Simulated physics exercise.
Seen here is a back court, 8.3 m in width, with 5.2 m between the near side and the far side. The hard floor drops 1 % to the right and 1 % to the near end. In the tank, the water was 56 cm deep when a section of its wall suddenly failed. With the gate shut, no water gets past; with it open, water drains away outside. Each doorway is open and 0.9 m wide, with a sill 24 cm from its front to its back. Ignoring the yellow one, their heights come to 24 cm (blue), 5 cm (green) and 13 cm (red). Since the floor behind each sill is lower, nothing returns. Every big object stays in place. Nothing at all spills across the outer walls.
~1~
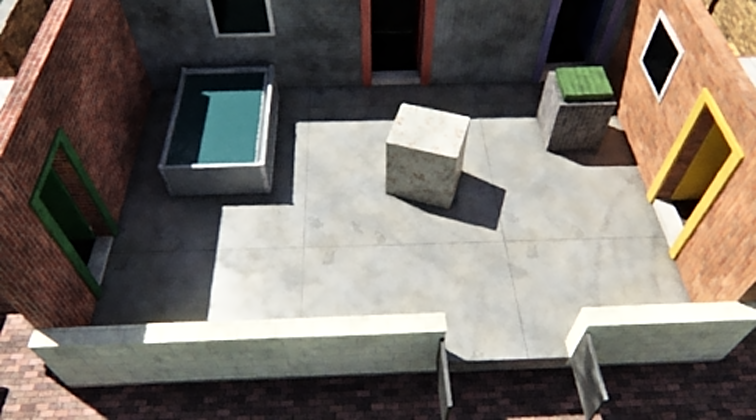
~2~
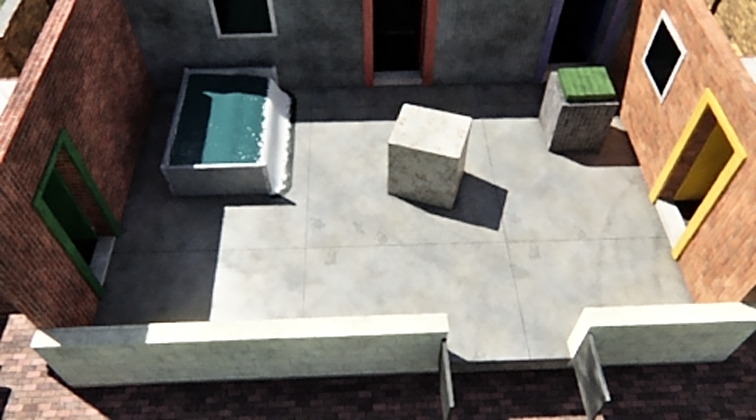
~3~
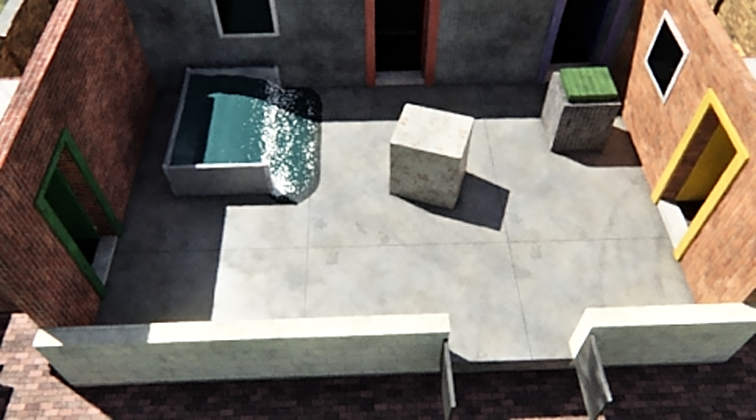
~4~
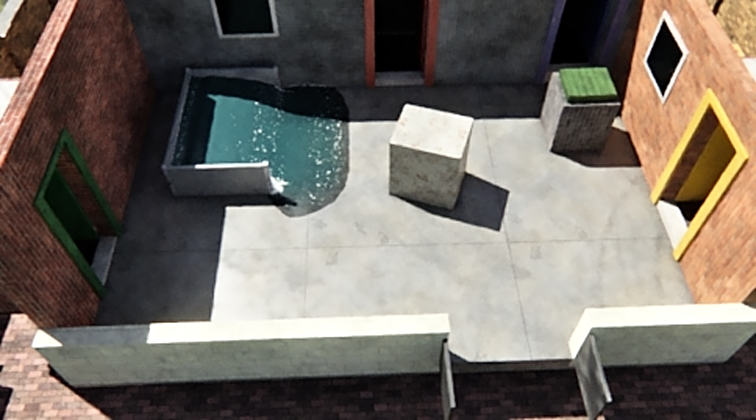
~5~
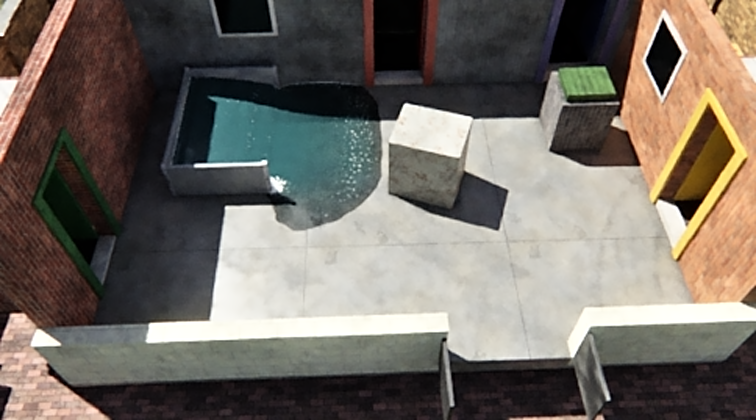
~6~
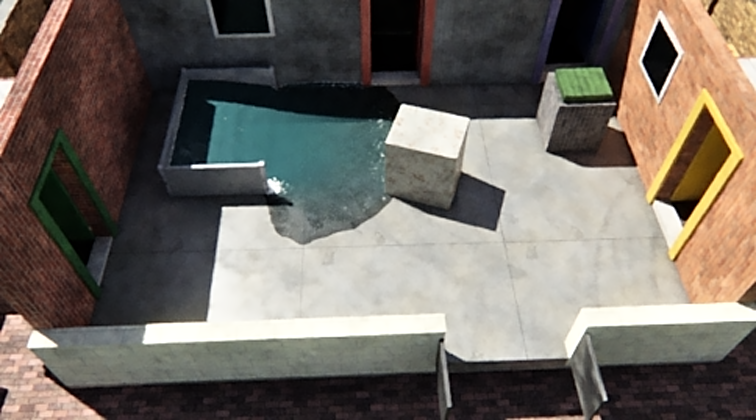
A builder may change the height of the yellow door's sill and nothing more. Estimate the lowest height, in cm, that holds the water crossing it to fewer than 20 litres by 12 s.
My estimate is 7 cm.
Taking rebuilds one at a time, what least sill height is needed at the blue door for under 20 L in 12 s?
Door blue, min height approx. 17 cm.
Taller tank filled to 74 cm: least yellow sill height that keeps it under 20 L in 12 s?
9.0 cm.
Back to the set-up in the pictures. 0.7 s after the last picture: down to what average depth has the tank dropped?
On average, around 22 cm.
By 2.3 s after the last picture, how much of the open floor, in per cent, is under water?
Roughly 60 percent of the floor is wet.
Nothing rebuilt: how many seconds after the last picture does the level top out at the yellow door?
Peak: Close to 3.5 s.
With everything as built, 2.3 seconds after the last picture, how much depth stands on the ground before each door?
Centimetres: Blue = 14, green = 0, yellow = 2, red = 7.
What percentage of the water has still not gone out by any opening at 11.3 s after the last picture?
I'd put it at about 78 per cent.
Then, 0.7 s after the last picture water covers 30 % of the floor, deepest (34 cm) near (386, 173); it has not reached the yellow door.
Then, 2.3 s after the last picture water covers 60 % of the floor, deepest (40 cm) near (605, 86); 2 cm at the yellow door, 0 litres in over its 13 cm sill.
Then, 11.3 s after the last picture water covers 80 % of the floor, deepest (10 cm) near (691, 336); 8 cm at the yellow door, 0 litres in over its 13 cm sill.
At the yellow door as built, the water peaked near 11 cm, 3.5 s after the last picture.
With a sill of 5.5 cm, 38 litres would have come in within the 12 s; with 7.5 cm, 14 litres. So under 20 litres takes about 7 cm.
